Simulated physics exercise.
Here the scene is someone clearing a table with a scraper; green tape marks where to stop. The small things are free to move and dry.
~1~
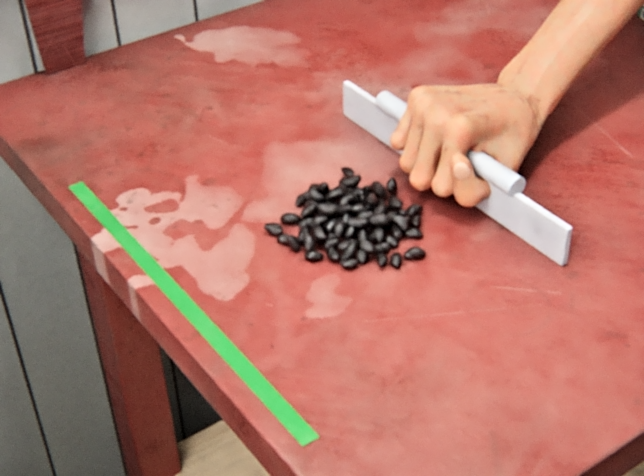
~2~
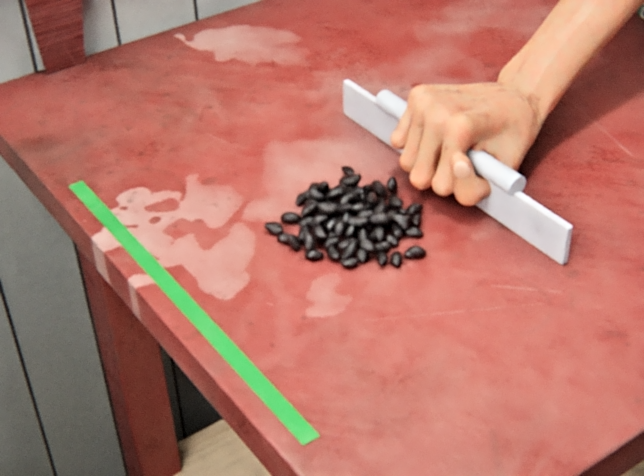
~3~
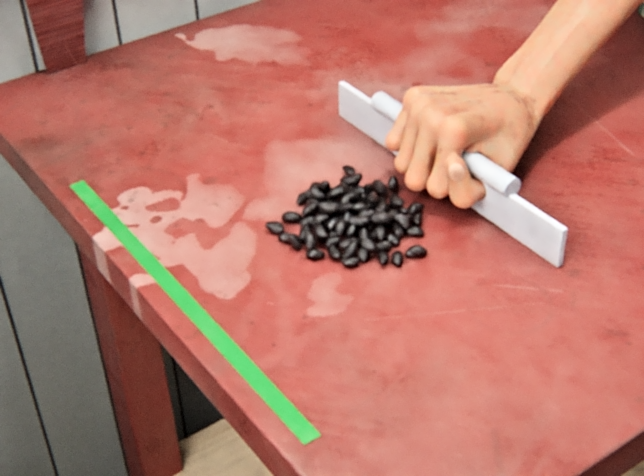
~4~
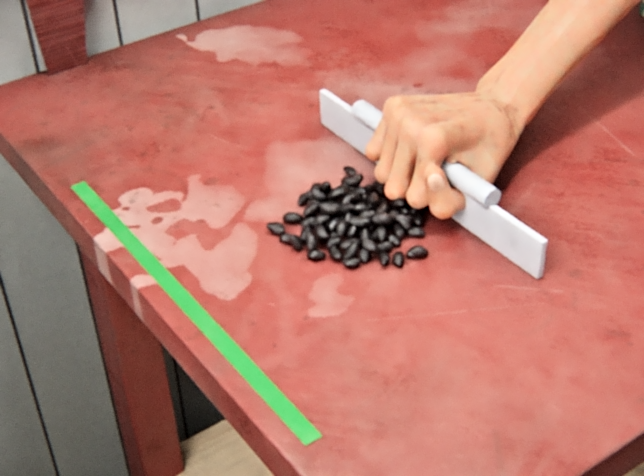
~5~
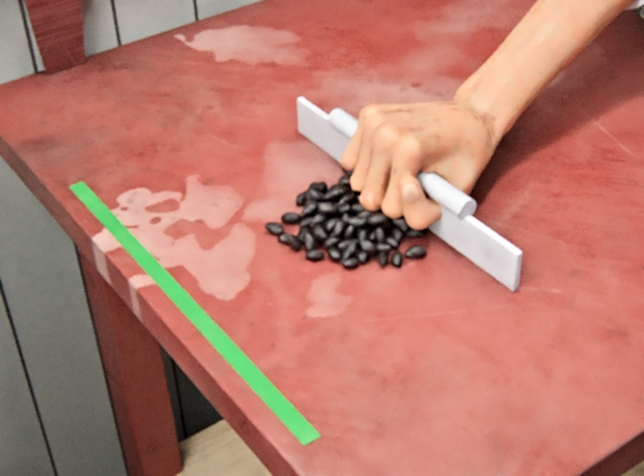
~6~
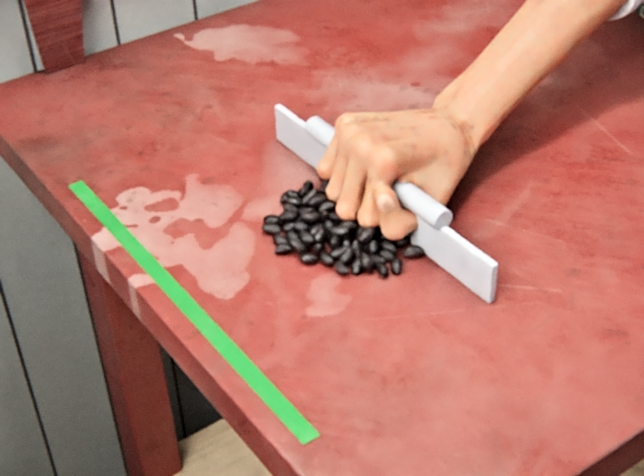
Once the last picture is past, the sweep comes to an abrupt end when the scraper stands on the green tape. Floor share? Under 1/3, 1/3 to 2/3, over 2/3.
Over 2/3.
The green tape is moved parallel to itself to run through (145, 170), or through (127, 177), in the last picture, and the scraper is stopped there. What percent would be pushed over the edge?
It would be some 0 per cent the first time and some 20 per cent the second.
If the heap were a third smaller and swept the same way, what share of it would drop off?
That works out to something like 80 percent.
Just after the last frame, scraper still moving, near (273, 220); heap all on the table, its front near (190, 288).
A moment on, scraper stopped at the green tape; heap the larger part over the edge.
When it is over, scraper stopped at the green tape; heap the larger part over the edge.
